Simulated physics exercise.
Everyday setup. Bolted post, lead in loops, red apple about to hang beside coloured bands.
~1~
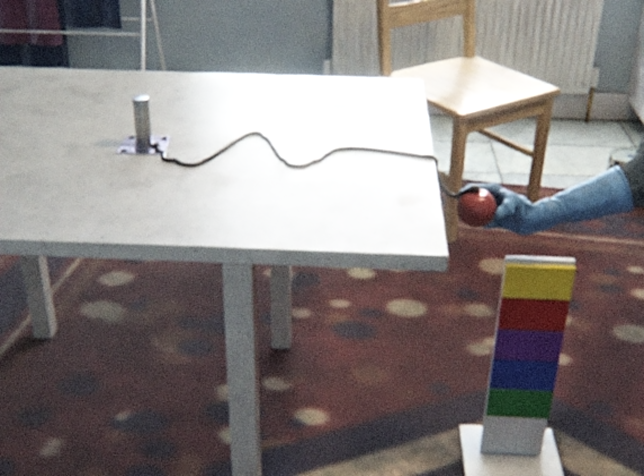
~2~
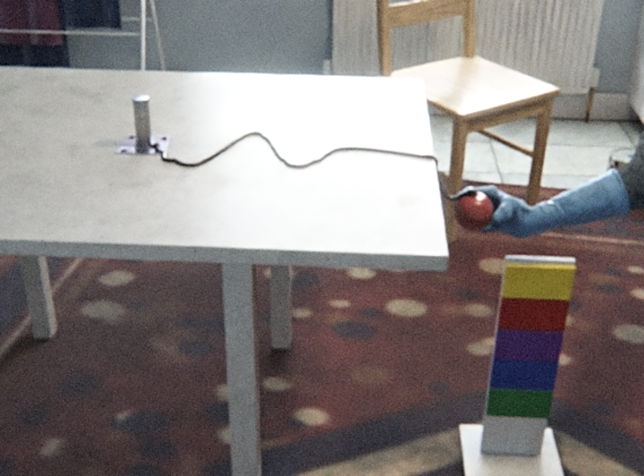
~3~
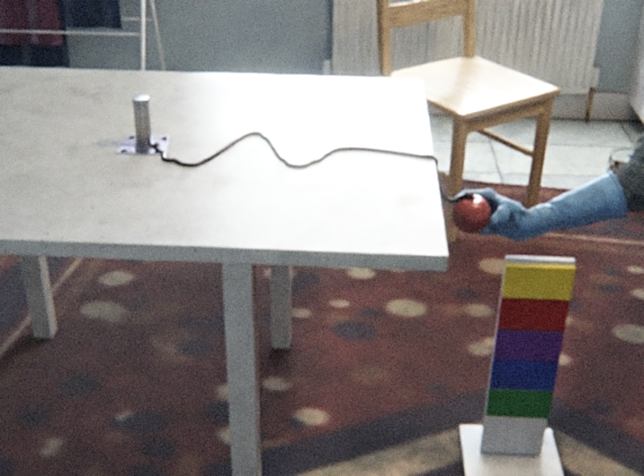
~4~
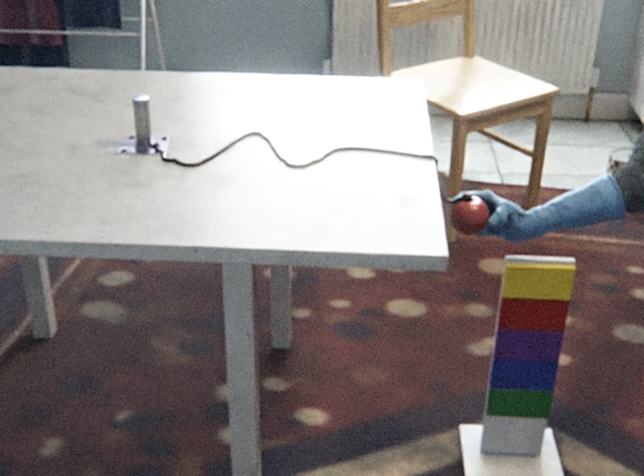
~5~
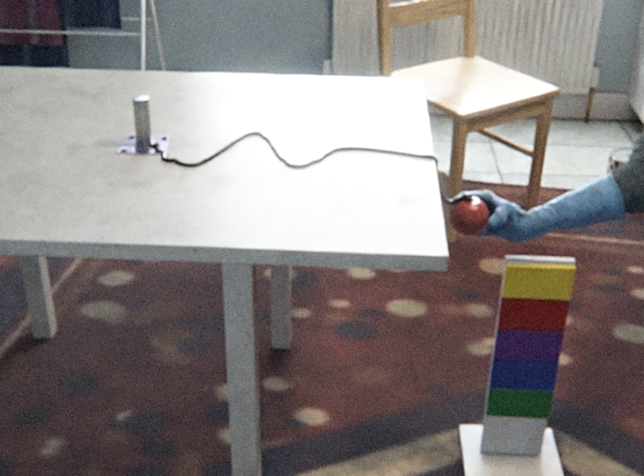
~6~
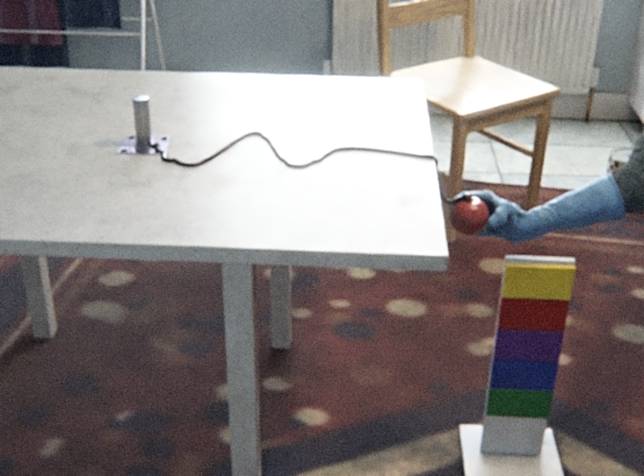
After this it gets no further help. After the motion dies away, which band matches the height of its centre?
The blue one.
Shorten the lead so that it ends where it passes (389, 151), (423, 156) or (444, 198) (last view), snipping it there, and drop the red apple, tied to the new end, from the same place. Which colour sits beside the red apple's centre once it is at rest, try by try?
Try by try, the answer is yellow; red; purple.
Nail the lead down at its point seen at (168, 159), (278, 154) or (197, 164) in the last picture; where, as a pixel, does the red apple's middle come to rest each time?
(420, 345); (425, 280); (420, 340).
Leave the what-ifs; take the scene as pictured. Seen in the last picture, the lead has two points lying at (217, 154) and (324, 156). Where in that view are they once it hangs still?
The first finishes about (262, 149) and the second about (433, 191).
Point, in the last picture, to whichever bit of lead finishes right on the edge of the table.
Approximately at (304, 165) in the final frame.
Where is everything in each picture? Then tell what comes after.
In the first picture, red apple (477, 208); yellow (539, 283); red (534, 316); purple (529, 346); blue (524, 376); green (520, 404).
In the second picture, red apple (474, 212); lead through (175, 160) (233, 143) (277, 151) (329, 154) (411, 154).
In the third picture, red apple (472, 214).
In the fourth picture, red apple (470, 216); lead through (175, 160) (233, 143) (277, 151) (329, 154) (411, 154).
In the fifth picture, red apple (469, 216).
In the sixth picture, red apple (469, 216); lead through (175, 160) (233, 143) (277, 151) (329, 154) (411, 154).
Early on, apple near (433, 348); level with purple.
Midway, apple near (404, 357); level with blue.
Finally, apple near (417, 361); level with blue. Its middle rests at the blue band.
